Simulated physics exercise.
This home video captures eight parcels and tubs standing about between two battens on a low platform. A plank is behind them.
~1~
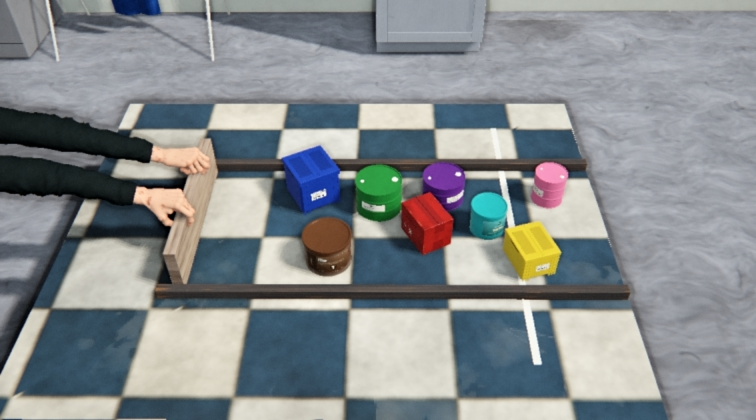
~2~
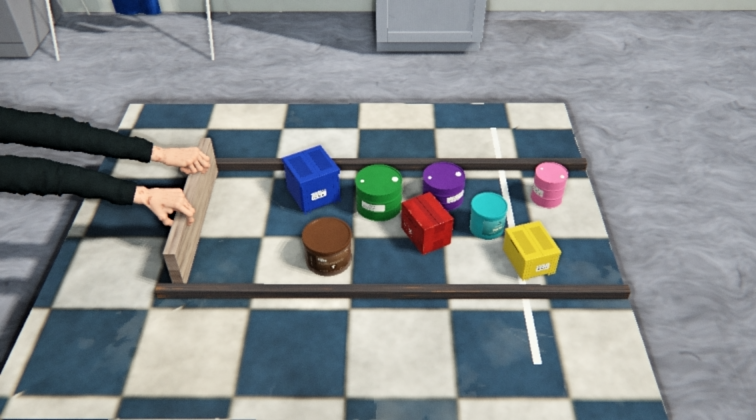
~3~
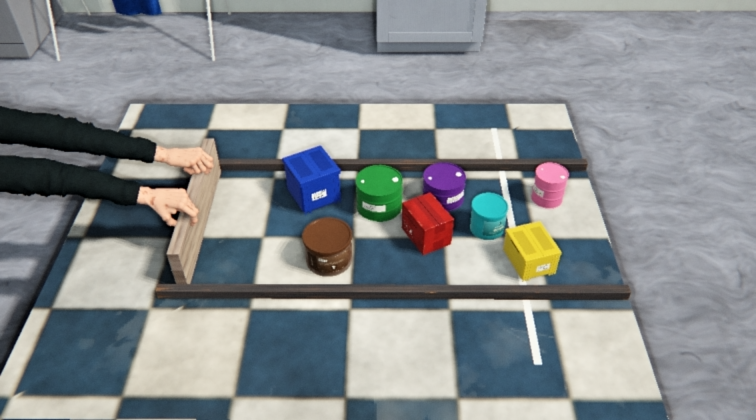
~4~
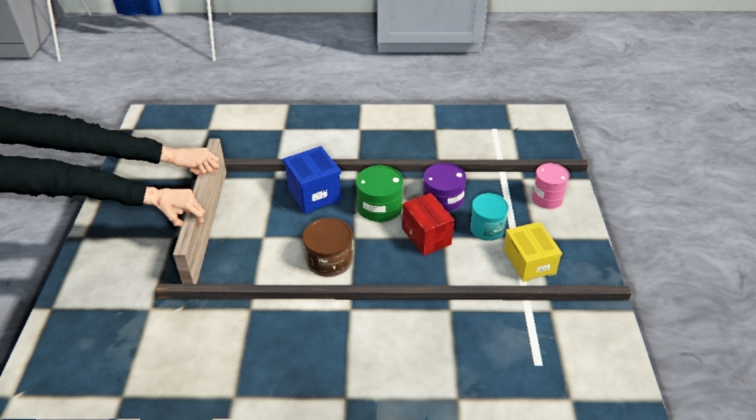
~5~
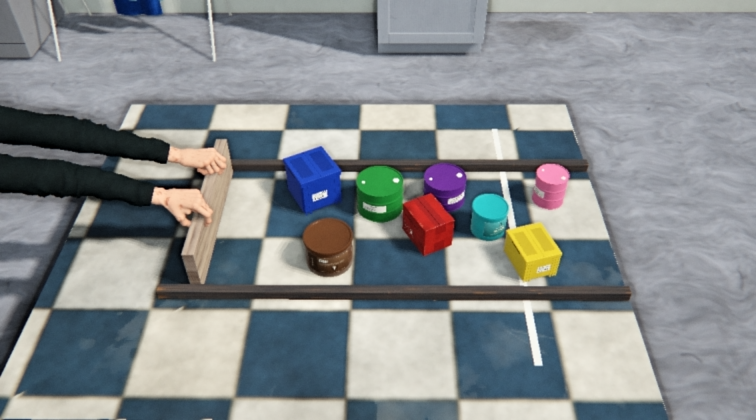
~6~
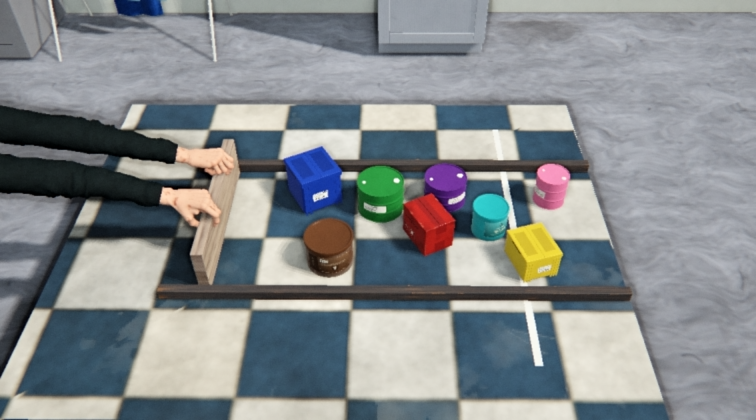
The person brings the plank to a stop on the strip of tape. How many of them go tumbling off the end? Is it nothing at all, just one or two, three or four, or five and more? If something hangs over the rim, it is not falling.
Just one, or two at most, falls.
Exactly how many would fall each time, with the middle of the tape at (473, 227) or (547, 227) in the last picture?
First try 0, second try 5.
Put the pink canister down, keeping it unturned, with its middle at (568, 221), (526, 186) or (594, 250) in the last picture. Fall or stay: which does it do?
It topples off, then topples off, then topples off.
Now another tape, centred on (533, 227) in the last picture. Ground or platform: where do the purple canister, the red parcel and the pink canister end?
The purple canister is gone; the red parcel keeps its place; and the pink canister is gone.
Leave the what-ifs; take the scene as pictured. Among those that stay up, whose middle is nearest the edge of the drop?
The purple canister ends nearest.
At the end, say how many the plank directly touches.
All in all, 3.
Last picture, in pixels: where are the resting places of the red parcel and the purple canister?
First (538, 217), then (590, 175).
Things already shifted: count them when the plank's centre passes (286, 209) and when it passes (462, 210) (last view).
In order, the tallies are 1 and 8.
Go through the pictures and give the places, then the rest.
In the first picture, pink canister (549, 186); yellow tote (530, 251); turquoise pail (488, 217); plank (193, 209); tape (512, 226).
In the second picture, yellow tote (530, 251); purple canister (443, 187).
In the third picture, turquoise pail (488, 217); plank (197, 209).
In the fourth picture, pink canister (550, 186); brown pail (329, 248).
In the fifth picture, yellow tote (532, 252); green canister (380, 194).
In the sixth picture, pink canister (551, 187); yellow tote (532, 252); turquoise pail (490, 218); plank (218, 209); tape (514, 227).
Soon after, none off yet; pink canister at rest near (551, 187); yellow tote at rest near (532, 252); turquoise pail at rest near (490, 218).
After that, none off yet; pink canister at rest near (551, 187); yellow tote at rest near (532, 252); turquoise pail displaced a little near (502, 221).
In the end, the number that fall off is one or two; gone, pink canister.
